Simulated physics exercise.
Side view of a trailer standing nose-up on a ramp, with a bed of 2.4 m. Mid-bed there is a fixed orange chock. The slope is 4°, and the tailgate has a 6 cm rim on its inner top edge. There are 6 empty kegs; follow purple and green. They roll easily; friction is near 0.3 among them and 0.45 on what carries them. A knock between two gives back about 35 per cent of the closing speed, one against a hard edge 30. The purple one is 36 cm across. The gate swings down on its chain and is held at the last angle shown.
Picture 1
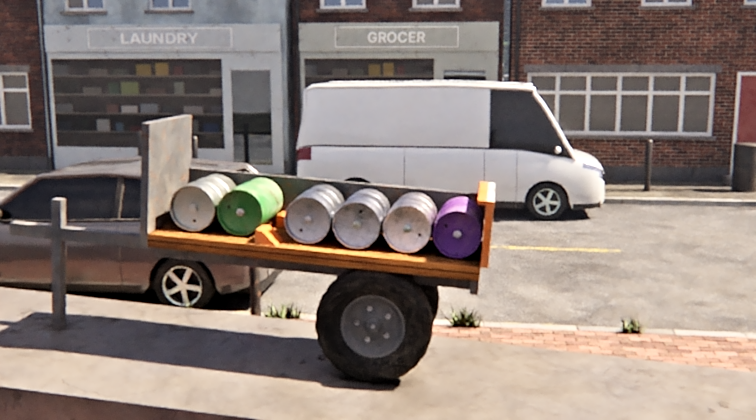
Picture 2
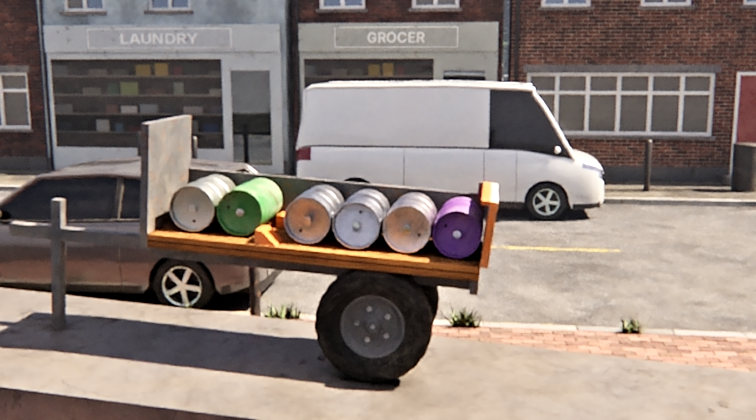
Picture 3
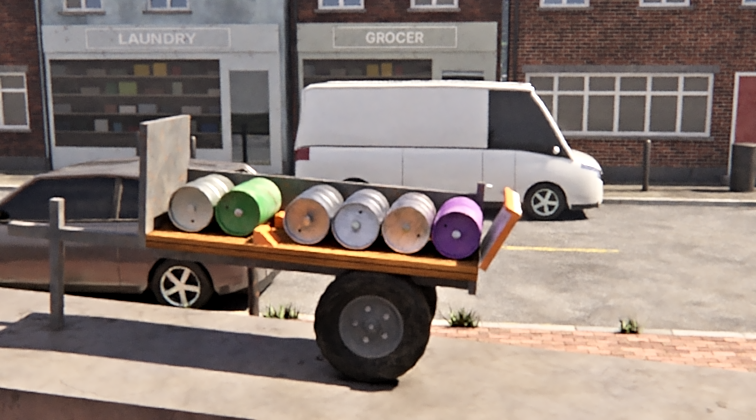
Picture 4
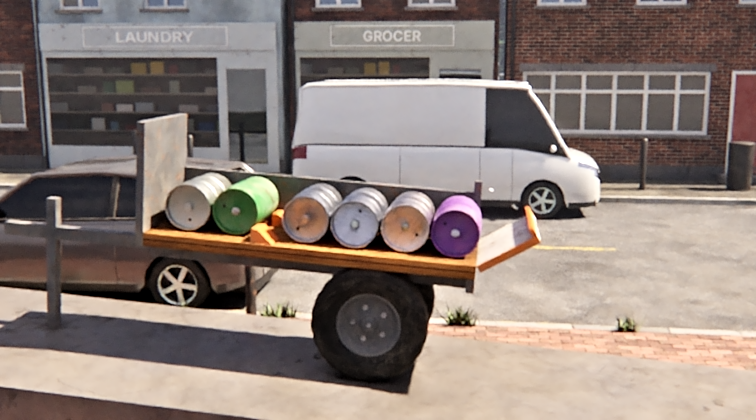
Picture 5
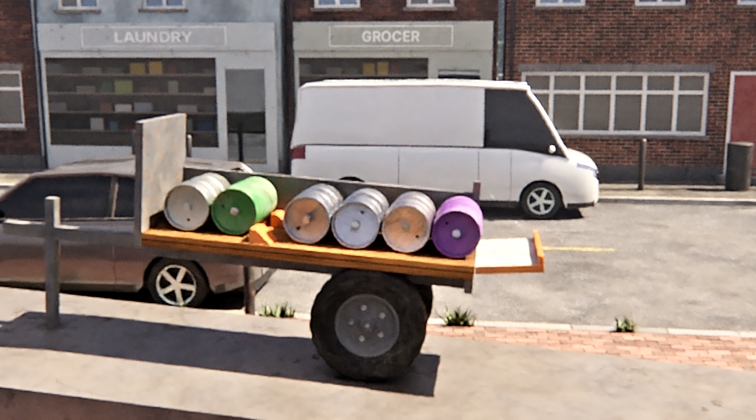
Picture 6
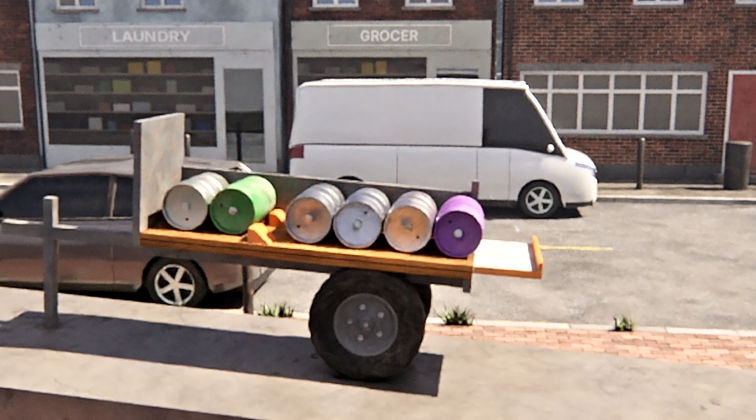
The footage shows a row of six kegs, green toward the left and purple at the right end, on a tilted trailer as its tailgate swings down to roughly level, while the kegs barely shift.
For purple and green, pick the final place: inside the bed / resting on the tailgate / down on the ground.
The purple one finishes resting on the tailgate; the green one finishes inside the bed.
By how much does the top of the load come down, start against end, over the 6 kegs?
About 0 cm.
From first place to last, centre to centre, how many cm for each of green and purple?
Moved: Green 0, purple 50.
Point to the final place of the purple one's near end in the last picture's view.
Around (522, 236).
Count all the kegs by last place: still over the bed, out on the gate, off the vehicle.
5, 1 and 0.
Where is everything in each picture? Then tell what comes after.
The first frame shows purple (457, 235), green (239, 214); gate 86° above level, tip at (490, 204); 6 of the 6 make up the bottom layer on the bed.
The second frame shows purple (457, 235), green (238, 214); gate 82° above level, tip at (494, 205).
The third frame shows purple (456, 235), green (237, 214); gate 60° above level, tip at (516, 215).
The fourth frame shows purple (455, 234), green (234, 212); gate 29° above level, tip at (537, 240).
The fifth frame shows purple (456, 234), green (233, 213); gate 4° above level, tip at (541, 268).
The sixth frame shows purple (458, 234), green (231, 212); gate 3° below level, tip at (539, 275).
Then, 0.3 s past the sixth picture, purple is on the bed, 5 cm short of the hinge, rolling right; green is on the bed, 180 cm short of the hinge; 0 of 6 are out.
Then, 0.6 s past the sixth picture, purple is on the gate, 5 cm past the hinge, rolling right; as before, green; 0 of 6 are out.
Finally (1.4 s after the last picture), purple is on the gate, 30 cm past the hinge; green is on the bed, 180 cm short of the hinge; 0 of 6 are out.
